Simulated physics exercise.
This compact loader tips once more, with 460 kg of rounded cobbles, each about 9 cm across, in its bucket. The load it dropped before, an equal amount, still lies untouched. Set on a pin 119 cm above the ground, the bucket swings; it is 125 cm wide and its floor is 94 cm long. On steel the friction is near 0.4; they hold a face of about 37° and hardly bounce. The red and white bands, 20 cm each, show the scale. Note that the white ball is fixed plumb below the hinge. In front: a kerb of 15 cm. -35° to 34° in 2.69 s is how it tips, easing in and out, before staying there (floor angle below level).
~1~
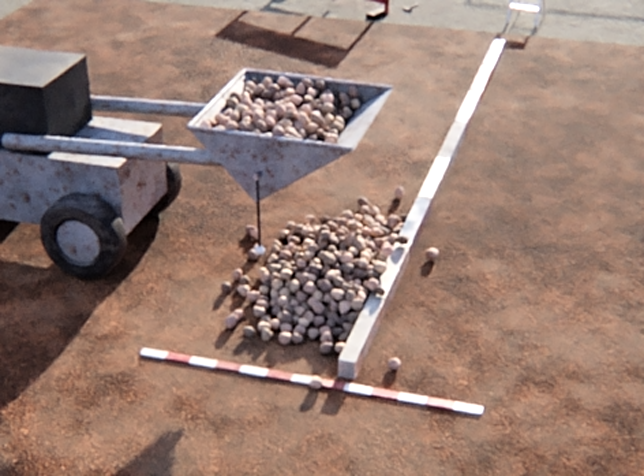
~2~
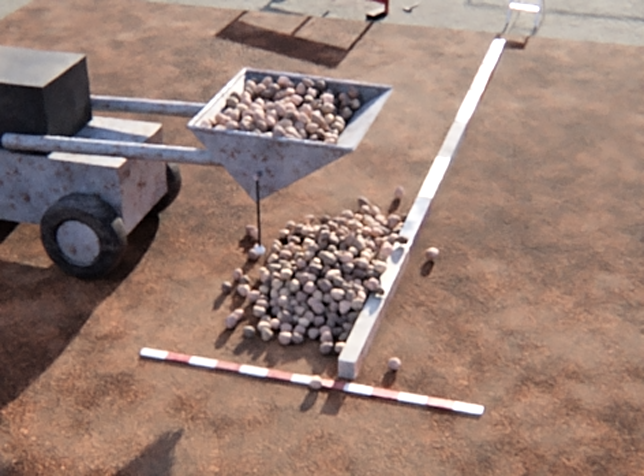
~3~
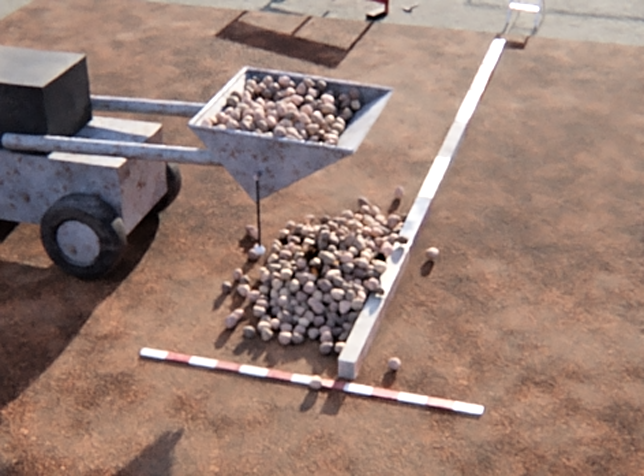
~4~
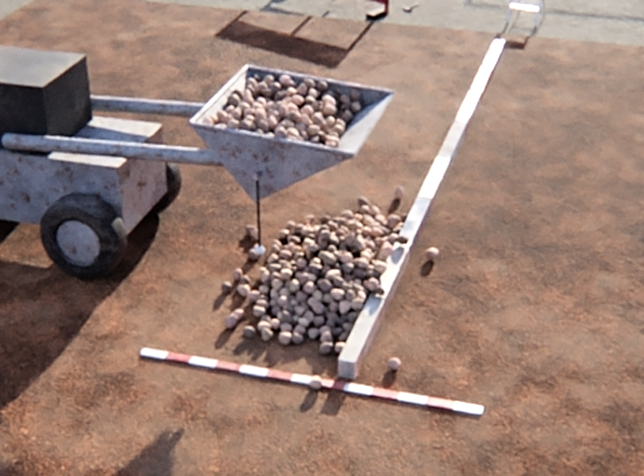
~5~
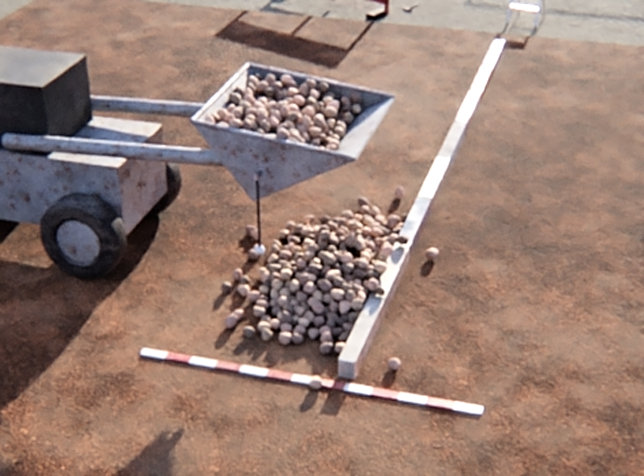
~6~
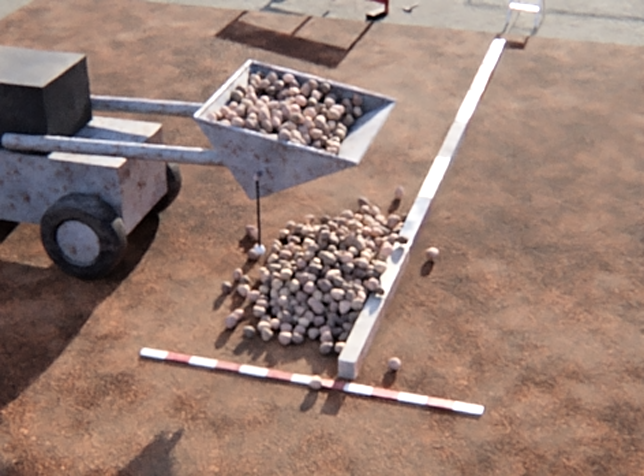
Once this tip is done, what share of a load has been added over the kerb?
About 70 per cent.
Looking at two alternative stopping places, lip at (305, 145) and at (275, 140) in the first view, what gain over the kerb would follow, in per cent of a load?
I'd guess close to 15 per cent first and close to 0 per cent second.
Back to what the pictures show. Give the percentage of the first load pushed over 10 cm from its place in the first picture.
Roughly 0 % of them.
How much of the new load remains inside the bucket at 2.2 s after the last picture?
About 20 percent is still in there.
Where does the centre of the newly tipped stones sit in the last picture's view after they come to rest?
(420, 278).
Then, 1.4 s after the last picture the floor is at 23°; in per cent of one load, 93 in the bucket, 106 on this side of the kerb, 1 over the kerb; the foremost stones are at (395, 273).
Then, 2.2 s after the last picture the floor is at 34°; in per cent of one load, 21 in the bucket, 142 on this side of the kerb, 37 over the kerb; the foremost stones are at (503, 286).
Then, 2.5 s after the last picture the floor is at 34°; in per cent of one load, 1 in the bucket, 143 on this side of the kerb, 56 over the kerb; the foremost stones are at (544, 296).
Then, 5.3 s after the last picture the floor is at 34°; in per cent of one load, 0 in the bucket, 129 on this side of the kerb, 71 over the kerb; the foremost stones are at (562, 309). Net gain over the kerb, 70.
